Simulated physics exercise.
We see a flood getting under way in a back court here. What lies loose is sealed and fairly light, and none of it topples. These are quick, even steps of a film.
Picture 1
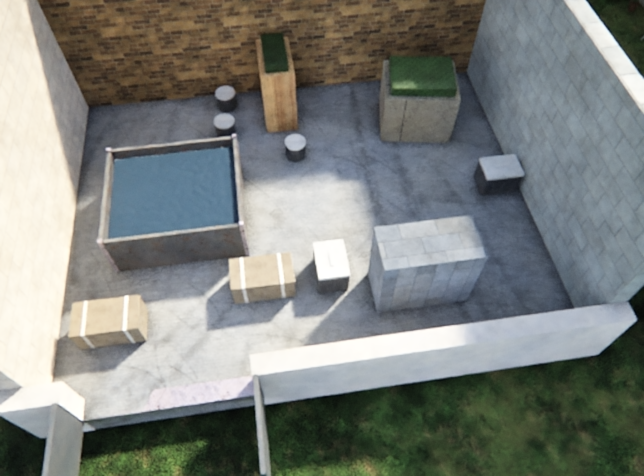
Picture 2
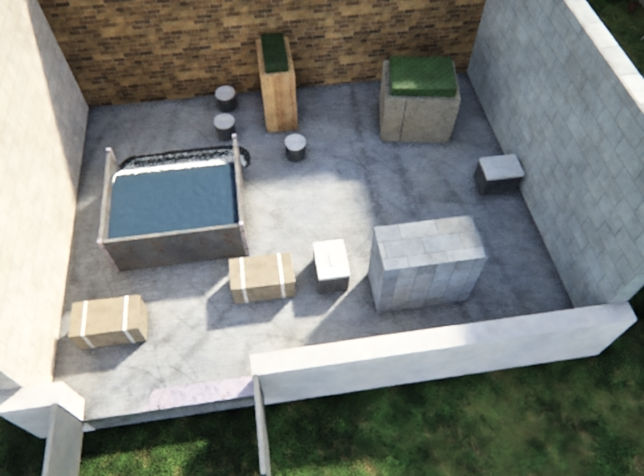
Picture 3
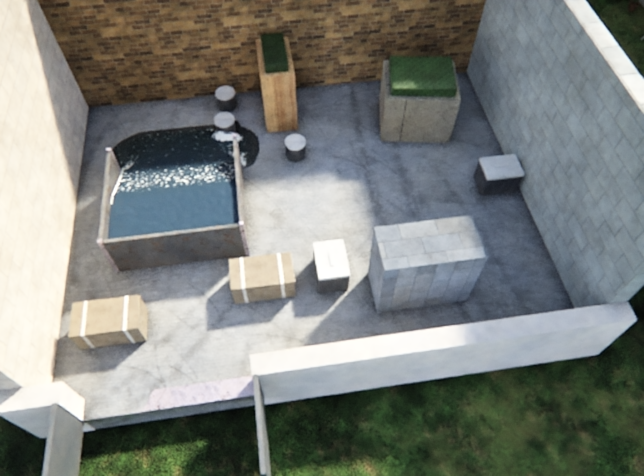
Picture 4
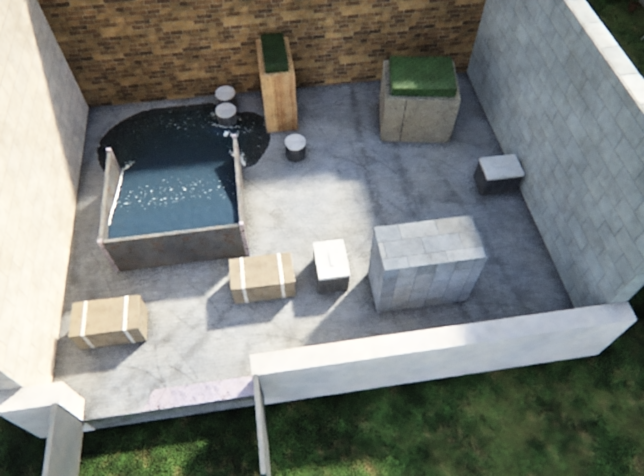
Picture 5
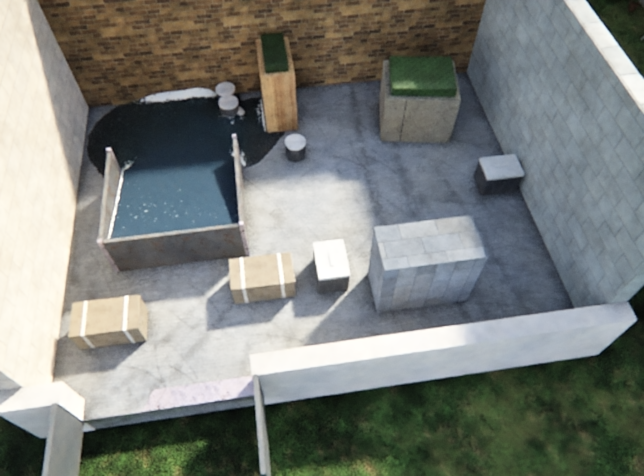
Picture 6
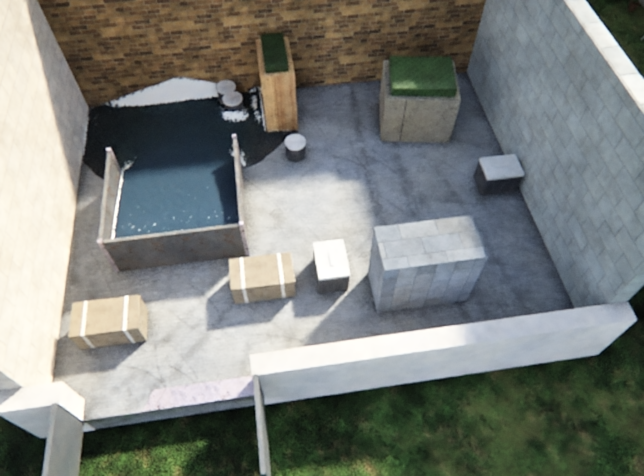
Walled back court with water pouring from the open back of a square tank, spreading to the brick wall and nudging small pails.
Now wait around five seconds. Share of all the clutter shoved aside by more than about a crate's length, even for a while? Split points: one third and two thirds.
Band: Between the two split points.
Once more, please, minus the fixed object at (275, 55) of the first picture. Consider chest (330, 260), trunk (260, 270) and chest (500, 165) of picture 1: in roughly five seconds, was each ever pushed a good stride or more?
As listed: Short of that, never so far, under that.
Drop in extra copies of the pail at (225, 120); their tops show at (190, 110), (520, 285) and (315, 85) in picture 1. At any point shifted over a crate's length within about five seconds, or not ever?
Each in turn: Pushed clear, stays in place, stays in place.
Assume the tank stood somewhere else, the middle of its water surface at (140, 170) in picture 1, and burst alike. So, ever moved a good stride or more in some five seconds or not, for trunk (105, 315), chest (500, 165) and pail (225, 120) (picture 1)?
Object by object, in turn: Lingered near its place, lingered near its place, travelled a good distance.
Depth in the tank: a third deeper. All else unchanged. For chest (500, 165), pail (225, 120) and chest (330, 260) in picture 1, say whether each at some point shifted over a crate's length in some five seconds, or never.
Taking them as listed - a shorter distance for the first, the full distance for the second, a shorter distance for the third.
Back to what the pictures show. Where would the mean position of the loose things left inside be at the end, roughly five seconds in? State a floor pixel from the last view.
(356, 220).
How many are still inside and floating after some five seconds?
Tally: 0.
A moment on, 1 of 8 are well off their spots; 2 afloat.
Next, 1 of 8 are well off their spots; 2 afloat.
Later, 2 of 8 are well off their spots; 0 afloat.
In the end, 4 of 8 are well off their spots, and 4 have been at some point; 0 afloat.
